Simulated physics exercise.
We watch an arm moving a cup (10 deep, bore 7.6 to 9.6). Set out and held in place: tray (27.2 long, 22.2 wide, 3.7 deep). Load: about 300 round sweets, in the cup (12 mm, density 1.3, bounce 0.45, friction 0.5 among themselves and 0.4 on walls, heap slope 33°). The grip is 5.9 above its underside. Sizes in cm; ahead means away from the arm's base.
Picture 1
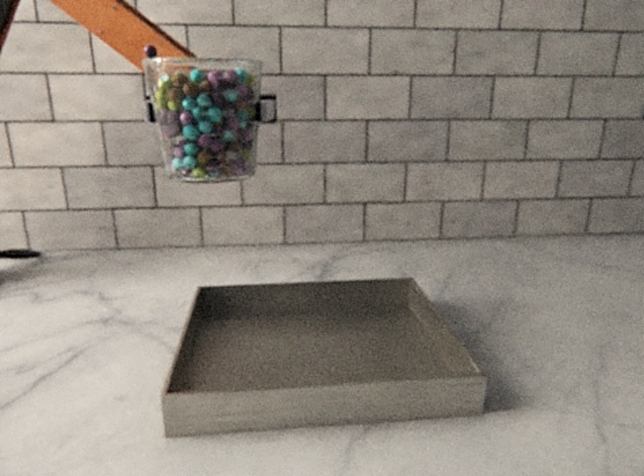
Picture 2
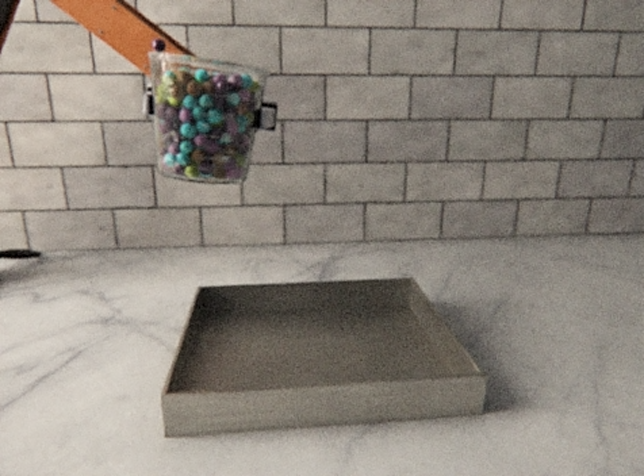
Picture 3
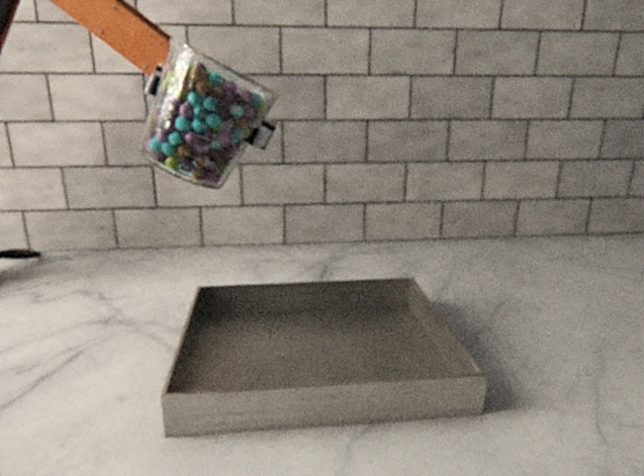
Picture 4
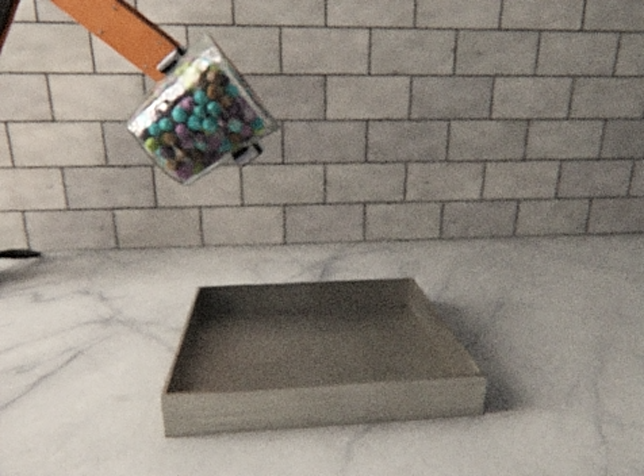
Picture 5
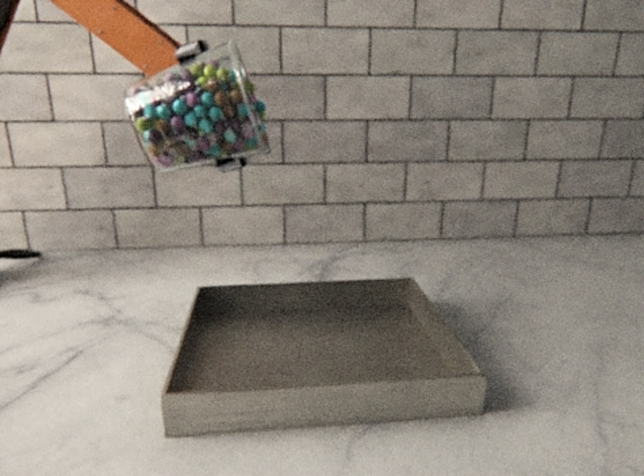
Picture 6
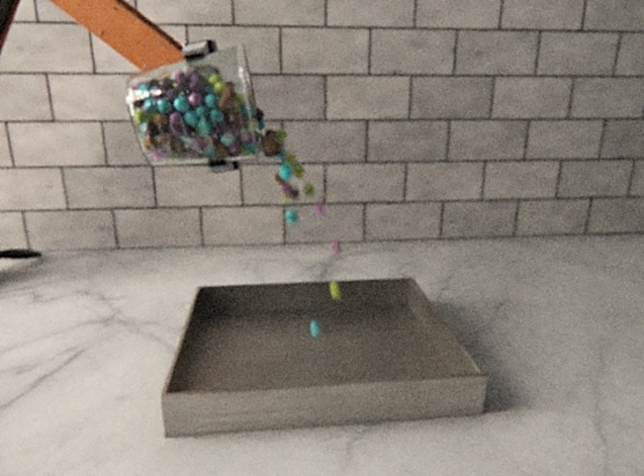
A clear cup packed with round sweets in teal, purple, green and brown hangs from an orange arm at upper left, seen from a fixed, slightly raised view. Below it, an empty grey square tray sits on a white marble counter before a grey brick-tiled wall. The arm tilts the cup steadily rightward until it lies nearly sideways, and sweets stream from its mouth towards the tray.
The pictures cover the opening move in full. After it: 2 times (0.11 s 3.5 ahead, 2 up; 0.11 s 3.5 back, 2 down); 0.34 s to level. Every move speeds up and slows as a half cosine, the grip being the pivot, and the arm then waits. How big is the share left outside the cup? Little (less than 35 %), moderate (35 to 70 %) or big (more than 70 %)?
A big share, more than 70 %, ends outside the cup.
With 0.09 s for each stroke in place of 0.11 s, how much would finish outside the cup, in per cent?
It would be near 95 per cent.
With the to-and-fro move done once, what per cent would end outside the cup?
In that case some 75 per cent.
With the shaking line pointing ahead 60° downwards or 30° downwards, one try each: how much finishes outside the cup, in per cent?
Some 40 and 60 per cent.
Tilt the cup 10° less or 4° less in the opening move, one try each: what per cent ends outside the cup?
Some 75 and 80 per cent.
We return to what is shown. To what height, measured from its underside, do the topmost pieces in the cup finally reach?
Roughly 3.5 cm.
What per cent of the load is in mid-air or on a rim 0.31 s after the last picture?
About 41 per cent.
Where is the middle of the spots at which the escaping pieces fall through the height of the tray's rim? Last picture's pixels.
Near (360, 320).
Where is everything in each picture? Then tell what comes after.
The first picture shows cup middle at (208, 122), level; upper third of the load around (206, 89), from x 150 to 250, top at y 50; 302 in the cup.
The second picture shows cup middle at (207, 122), tilted 8° forward; upper third of the load around (207, 89), from x 160 to 250, top at y 45.
The third picture shows cup middle at (203, 121), tilted 28° forward; upper third of the load around (204, 92), from x 150 to 260, top at y 65.
The fourth picture shows cup middle at (200, 118), tilted 53° forward; upper third of the load around (204, 92), from x 140 to 260, top at y 60.
The fifth picture shows cup middle at (198, 115), tilted 73° forward; upper third of the load around (201, 93), from x 140 to 260, top at y 65.
The sixth picture shows cup middle at (198, 113), tilted 81° forward; upper third of the load around (191, 98), from x 140 to 335, top at y 75; 286 in the cup, 2 in the tray, 14 in flight or on a rim.
Then, 0.31 s after the last picture, tilted 81° forward, highest piece 27 above the table; 95 in the tray, 81 in the cup, 1 on the table or floor, 125 in flight or on a rim.
Then, 0.62 s after the last picture, tilted 35° forward, highest piece 27 above the table; 263 in the tray, 33 in the cup, 3 on the table or floor, 3 in flight or on a rim.
Then, 0.98 s after the last picture, level, highest piece 24 above the table; 265 in the tray, 33 in the cup, 4 on the table or floor.
Then, 2.03 s after the last picture, level, highest piece 24 above the table; 265 in the tray, 33 in the cup, 4 on the table or floor.
Final count, 265 in the tray, 33 in the cup, 4 on the table or floor. That is 89 % outside the cup.
